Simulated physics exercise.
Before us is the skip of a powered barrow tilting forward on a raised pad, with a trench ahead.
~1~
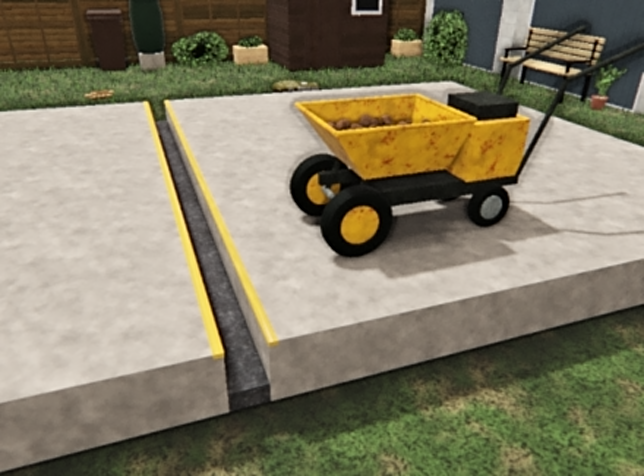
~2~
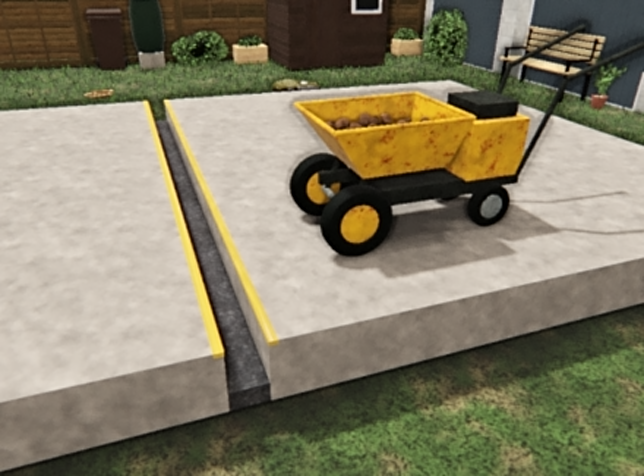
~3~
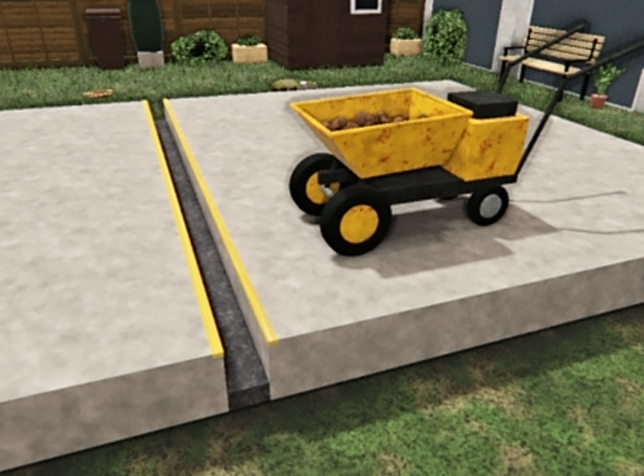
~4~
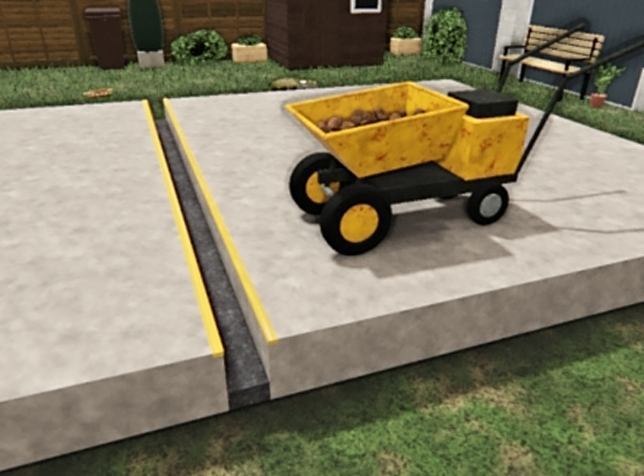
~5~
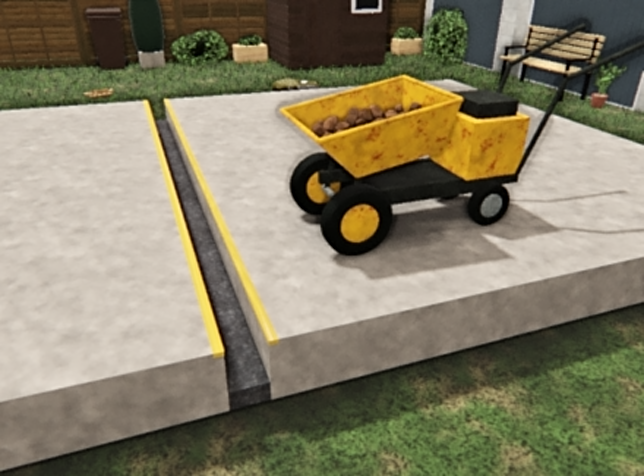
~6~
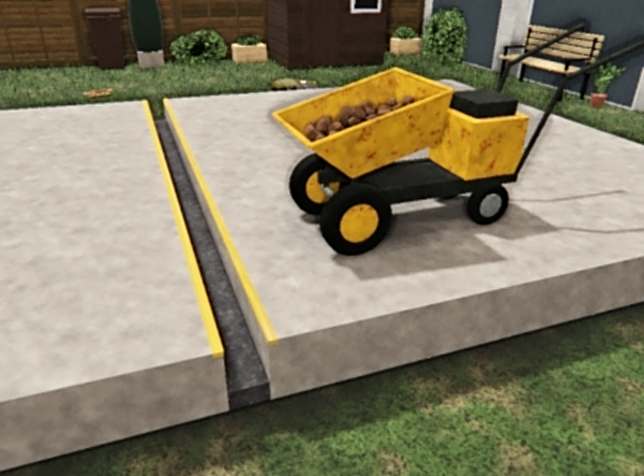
The clip opens on a yellow powered barrow standing on a raised concrete pad, its level skip loaded with brown clods, with a narrow yellow-edged trench to its left. The wheels stay still as the skip tilts gradually forward, its left lip dipping and its rear rising to a clear slant.
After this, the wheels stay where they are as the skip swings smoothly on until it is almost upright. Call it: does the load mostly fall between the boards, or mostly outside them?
It mostly falls between the boards.
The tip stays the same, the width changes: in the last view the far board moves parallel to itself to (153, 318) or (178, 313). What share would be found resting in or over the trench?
100 % then 100 %, roughly.
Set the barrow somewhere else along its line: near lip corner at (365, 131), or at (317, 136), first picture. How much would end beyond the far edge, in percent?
0 % and 20 %.
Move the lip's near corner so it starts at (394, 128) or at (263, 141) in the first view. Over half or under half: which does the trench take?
First attempt: Short of half; second attempt: Short of half.
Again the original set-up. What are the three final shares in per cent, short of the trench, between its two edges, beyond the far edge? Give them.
Estimates - short: 10 in a hundred, between: 85 in a hundred, beyond: 5 in a hundred.
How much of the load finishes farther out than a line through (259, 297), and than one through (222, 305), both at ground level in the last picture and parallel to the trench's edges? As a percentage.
The first comes to 90 per cent, the second to 30 per cent.
Soon after the last picture, skip tipped steeply; all in the skip.
A little later, skip tipped right over; nearly all in the skip; a small part short of the trench; a stray few in or heaped over the trench; a stray few falling.
Later still, skip tipped right over; a small part in the skip; a small part short of the trench; most in or heaped over the trench; a stray few beyond it.
By the end, skip tipped right over; a small part short of the trench; most in or heaped over the trench; a stray few beyond it.
